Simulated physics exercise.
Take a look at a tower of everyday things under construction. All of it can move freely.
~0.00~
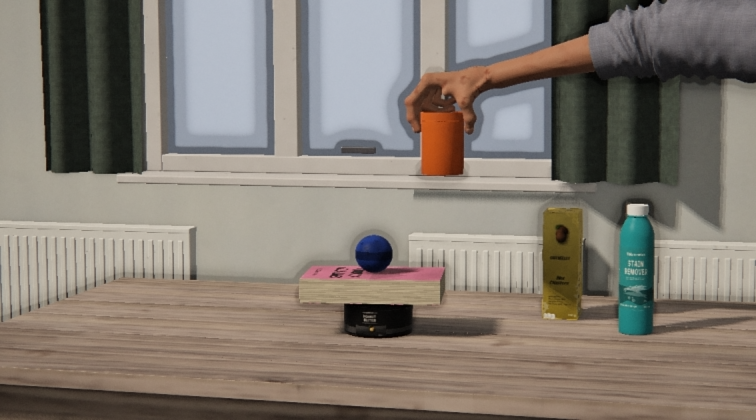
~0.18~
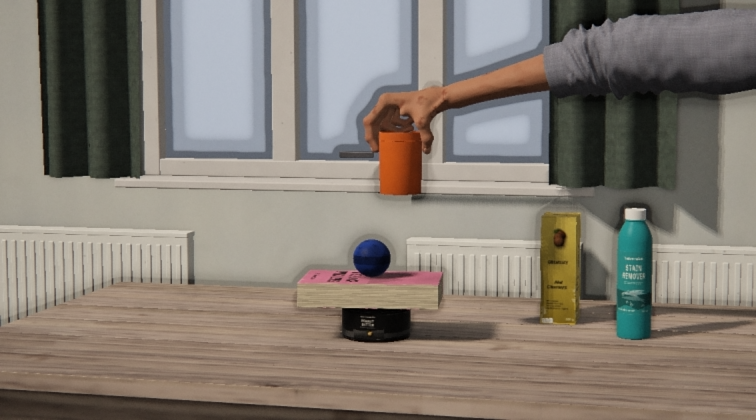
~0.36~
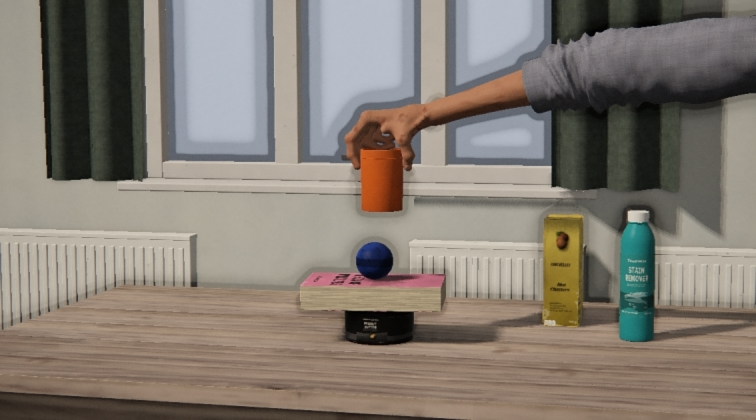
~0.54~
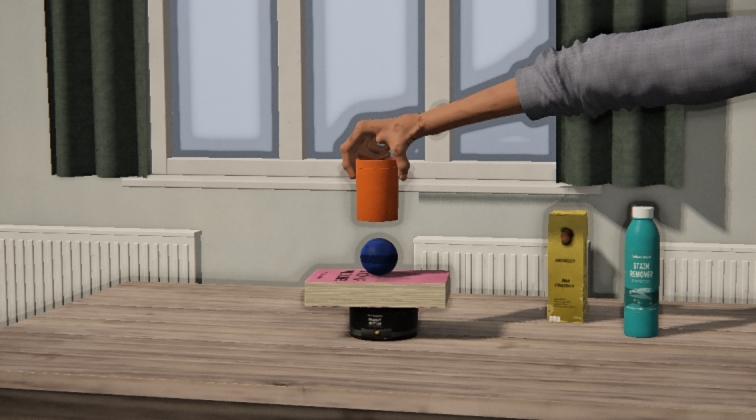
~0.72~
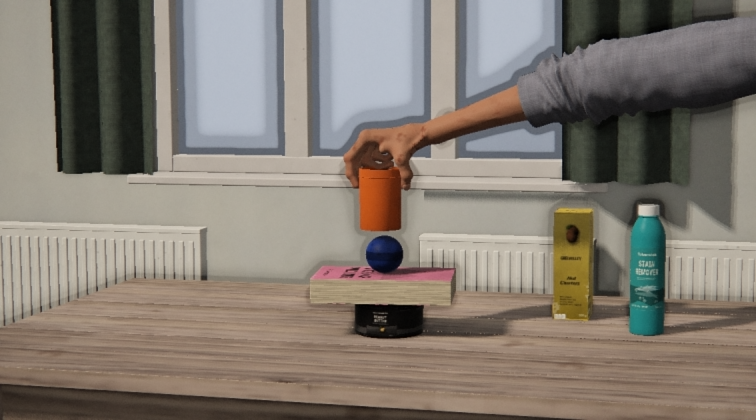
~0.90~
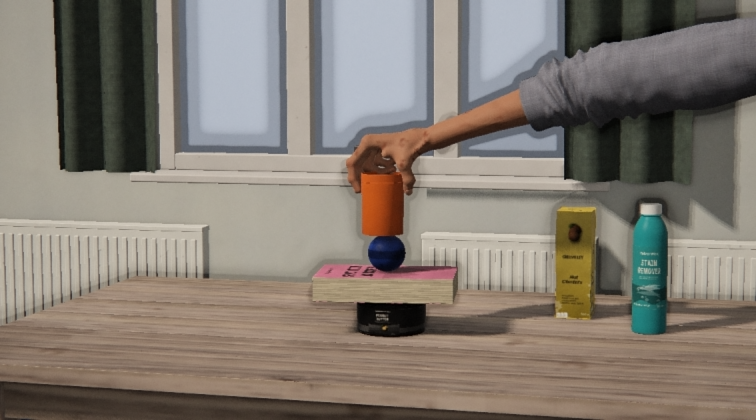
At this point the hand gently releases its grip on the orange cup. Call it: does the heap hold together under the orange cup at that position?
It falls apart.
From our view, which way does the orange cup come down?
Result: Further left.
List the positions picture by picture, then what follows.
The first picture shows coming down; orange cup (443, 143); turquoise bottle (637, 269).
The second picture shows coming down; orange cup (400, 163); pink book (372, 289).
The third picture shows coming down; orange cup (382, 180); blue ball (375, 261).
The fourth picture shows coming down; orange cup (378, 189); yellow carton (568, 266).
The fifth picture shows coming down; orange cup (380, 199); black tub (389, 315).
The sixth picture shows set down, still held; orange cup (383, 203); turquoise bottle (650, 268).
Around 1.50 s, orange cup now fallen.
Around 1.80 s, things are still on the move.
Finally (4.0 s), fallen, orange cup; the other 5 still in place. Final places as the last picture's camera would see them, orange cup near (257, 296). The pile comes apart.
